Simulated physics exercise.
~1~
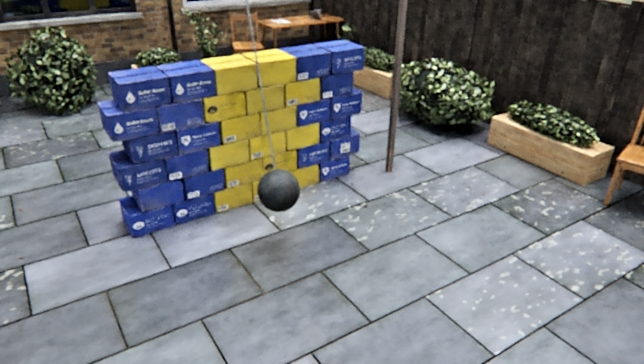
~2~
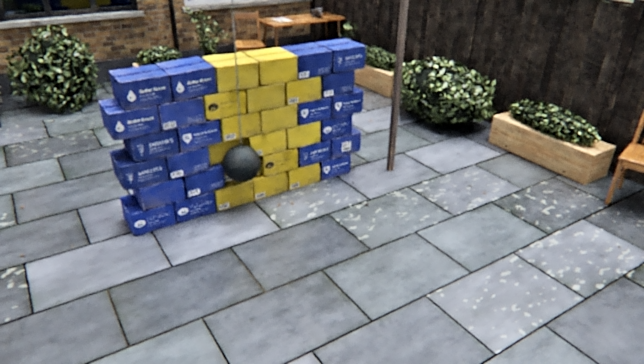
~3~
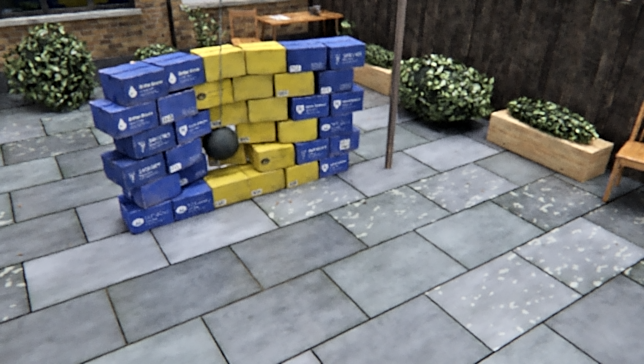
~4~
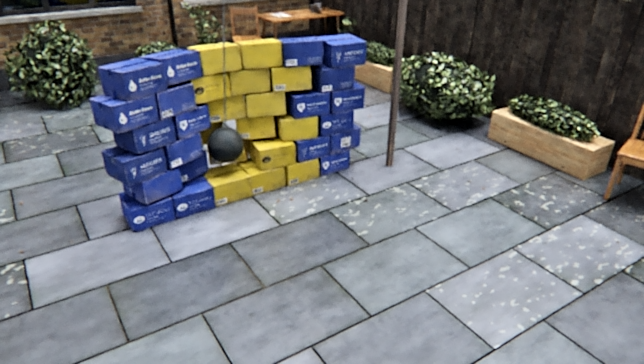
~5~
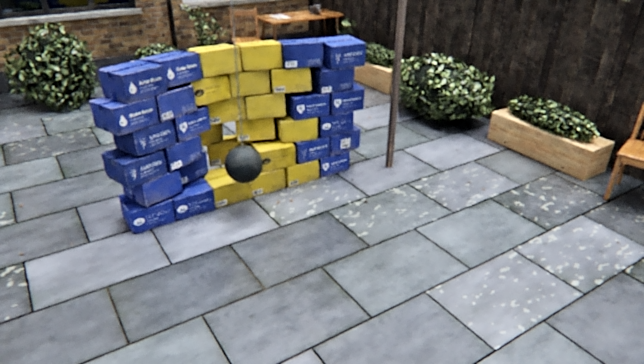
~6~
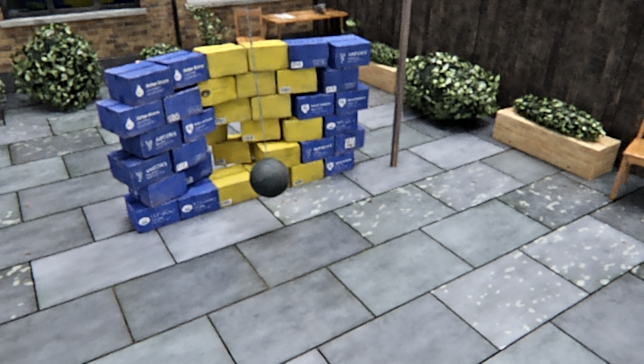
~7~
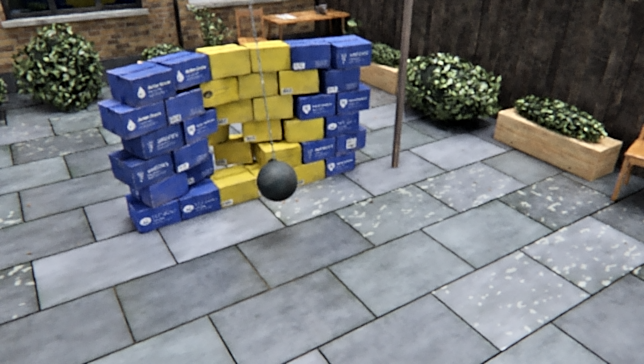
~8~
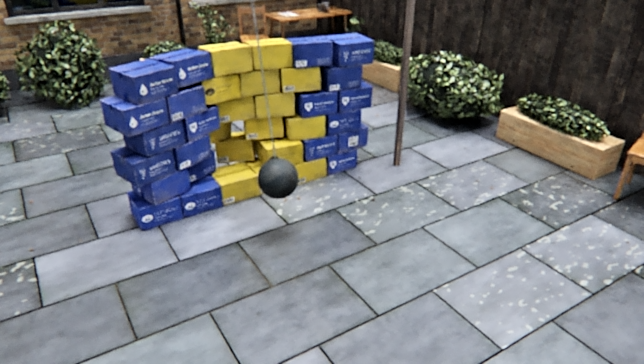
A wall of blue and yellow cartons, six rows high, stands on grey paving in a back yard, seen from slightly above, with blue at both ends and yellow through the middle. Bushes, a wooden planter and a dark fence lie behind and to the right. A dark ball hanging on a line swings away to the left and meets the yellow cartons, pushing the middle of the wall back and leaving the rows crooked. The ball then swings back out toward the lower right and slows. The wall remains standing, uneven, with no carton fallen.
